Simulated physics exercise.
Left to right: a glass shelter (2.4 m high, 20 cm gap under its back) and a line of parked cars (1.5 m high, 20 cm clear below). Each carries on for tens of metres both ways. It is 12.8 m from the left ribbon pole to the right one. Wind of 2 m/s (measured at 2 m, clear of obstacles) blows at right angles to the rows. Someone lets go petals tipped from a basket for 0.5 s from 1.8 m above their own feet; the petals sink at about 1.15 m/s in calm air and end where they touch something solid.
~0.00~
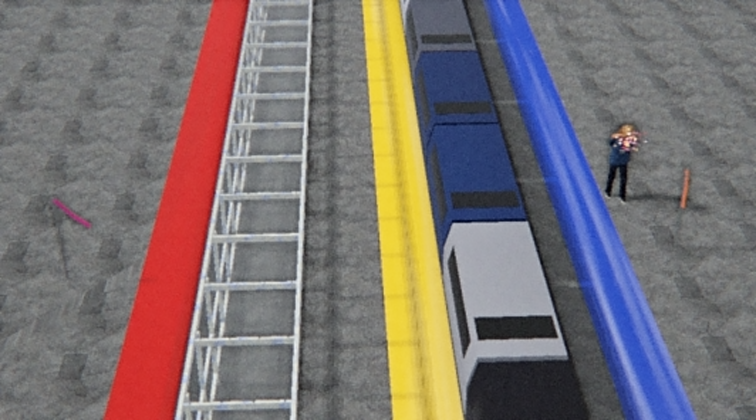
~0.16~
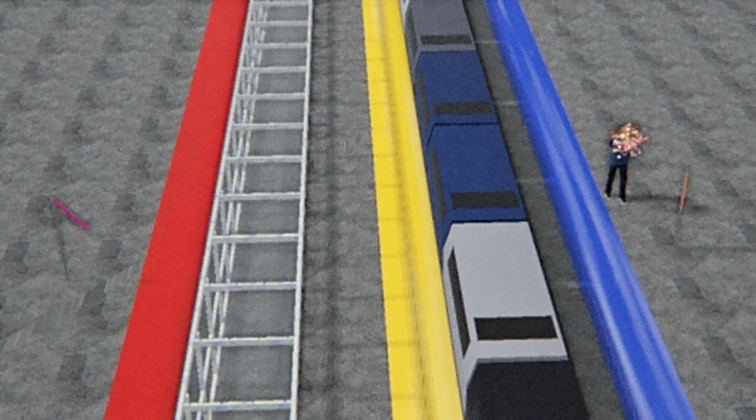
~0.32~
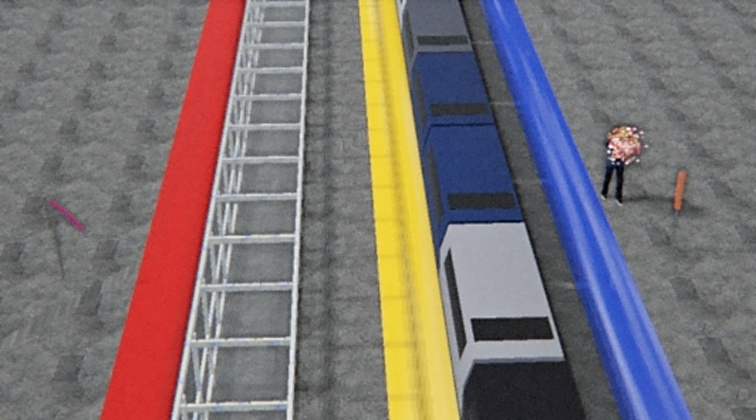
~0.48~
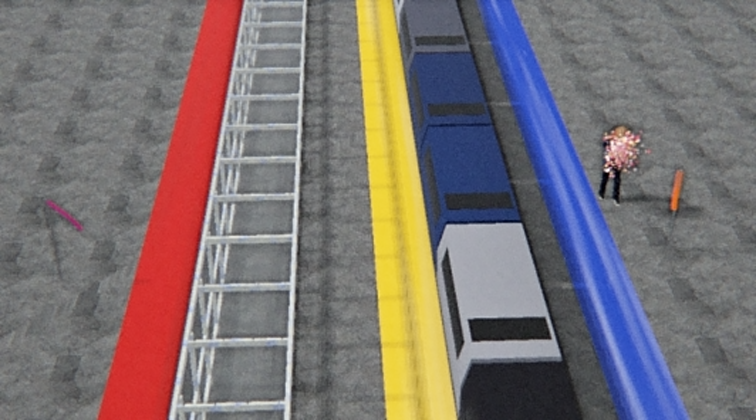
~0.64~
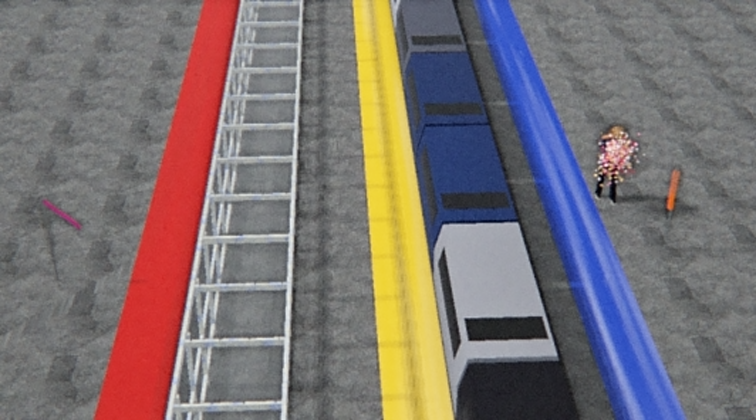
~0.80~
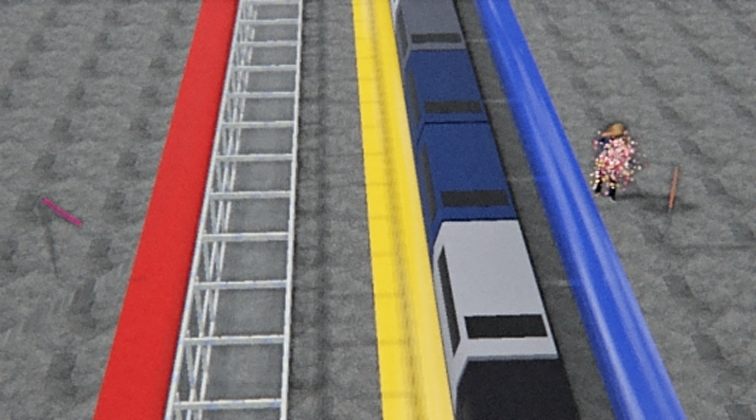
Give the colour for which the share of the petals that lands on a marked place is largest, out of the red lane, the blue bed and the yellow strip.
The biggest share falls on the blue one.
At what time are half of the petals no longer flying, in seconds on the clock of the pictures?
Near 2.0 s.
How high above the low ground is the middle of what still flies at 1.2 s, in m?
About 0.8 m.
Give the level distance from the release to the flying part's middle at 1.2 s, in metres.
About 0.0 m.
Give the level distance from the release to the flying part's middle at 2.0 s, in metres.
Roughly 0.0 m.
After 1.2 s, 3 % is no longer flying here, and 1 % lies on the blue bed, 0 % on the yellow strip and 0 % on the red lane; the middle of what still flies is 0.9 m above the low ground, near (611, 177).
After 2.0 s, 59 % is no longer flying here, and 27 % lies on the blue bed, 0 % on the yellow strip and 0 % on the red lane; the middle of what still flies is 0.4 m above the low ground, near (604, 195).
After 3.5 s, 98 % is no longer flying here, and 48 % lies on the blue bed, 0 % on the yellow strip and 0 % on the red lane.
After 8.0 s, 100 % is no longer flying here, and 49 % lies on the blue bed, 0 % on the yellow strip and 0 % on the red lane.
After 45.0 s, 100 % is no longer flying here, and 49 % lies on the blue bed, 0 % on the yellow strip and 0 % on the red lane.
